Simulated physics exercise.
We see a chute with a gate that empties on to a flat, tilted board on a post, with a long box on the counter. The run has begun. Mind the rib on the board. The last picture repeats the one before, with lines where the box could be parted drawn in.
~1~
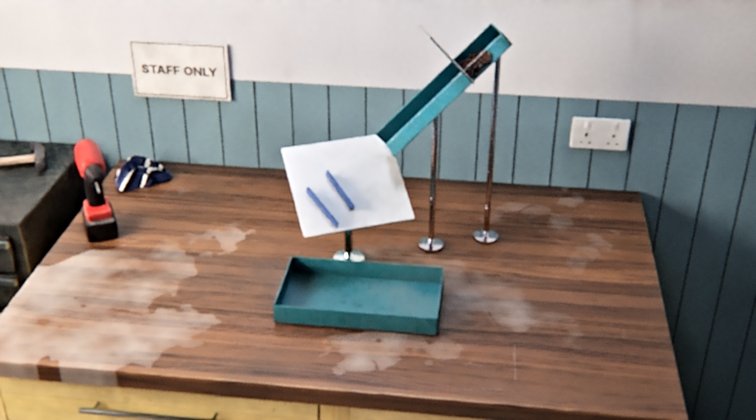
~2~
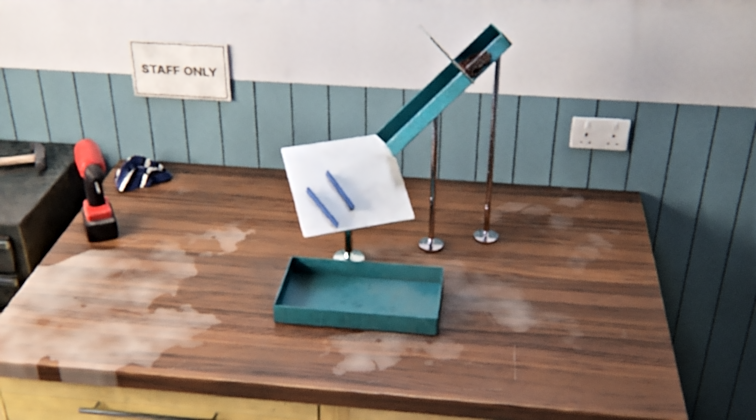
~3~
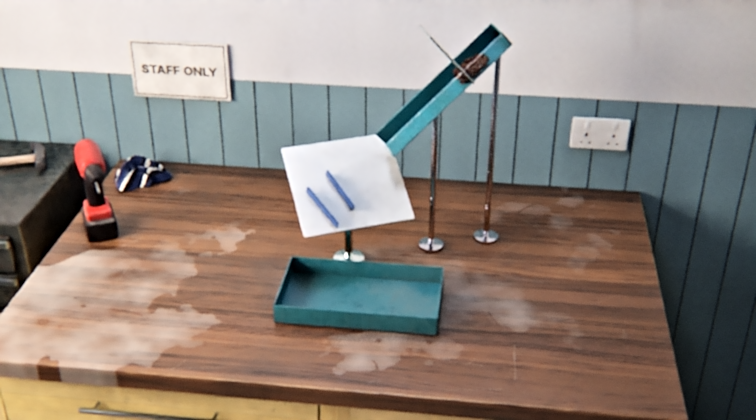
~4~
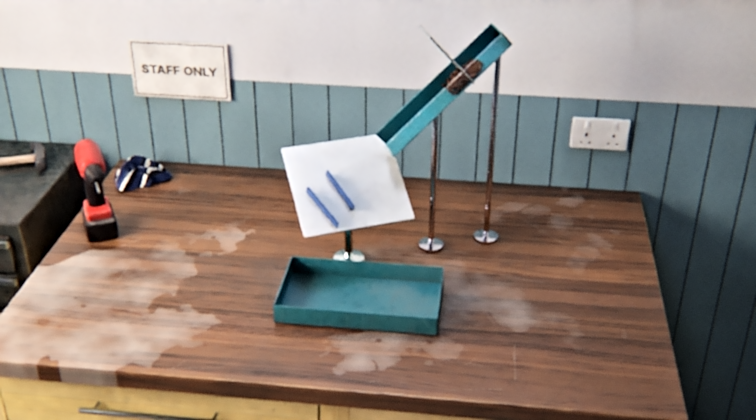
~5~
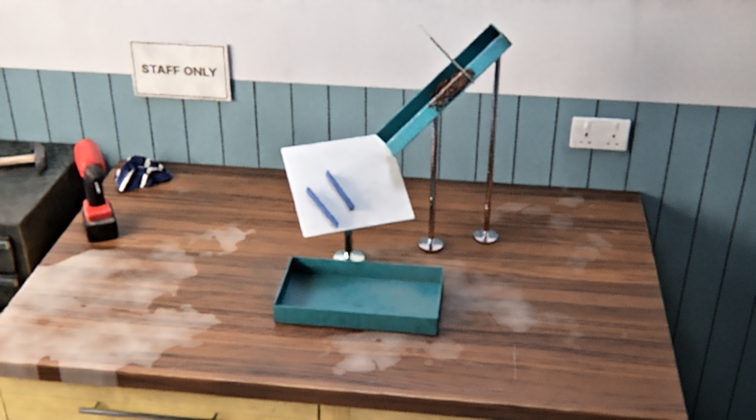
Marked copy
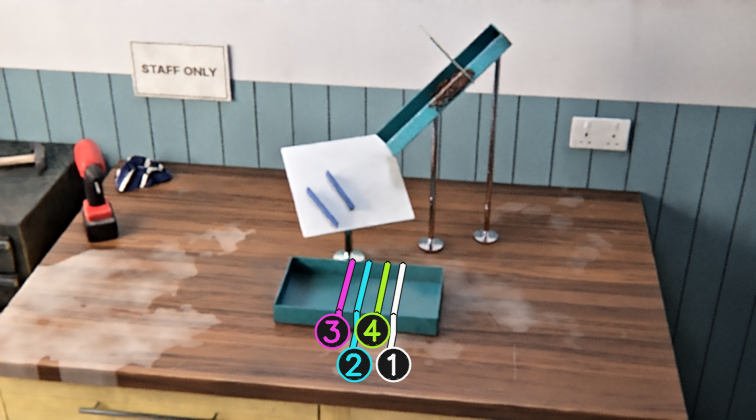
A teal chute on metal posts above a wooden counter, with reddish-brown berries sliding partway down it toward a white ribbed board.
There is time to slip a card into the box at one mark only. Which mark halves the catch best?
Line 4 does it best.
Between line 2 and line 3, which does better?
2.
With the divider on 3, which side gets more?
More lands on the right.
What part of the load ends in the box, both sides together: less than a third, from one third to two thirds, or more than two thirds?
It is more than two thirds.
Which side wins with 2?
The right side.
On the marked copy, line 1 crosses the front rim at (393, 315); line 2 crosses the front rim at (356, 312); line 3 crosses the front rim at (339, 311); line 4 crosses the front rim at (377, 314).
If 1 is chosen, of what is caught, all but a few on the left of the divider, only a few on the right.
If 2 is chosen, of what is caught, a small share on the left of the divider, the bulk on the right.
If 3 is chosen, of what is caught, only a few on the left of the divider, all but a few on the right.
If 4 is chosen, of what is caught, close to two thirds on the left of the divider, close to a third on the right.
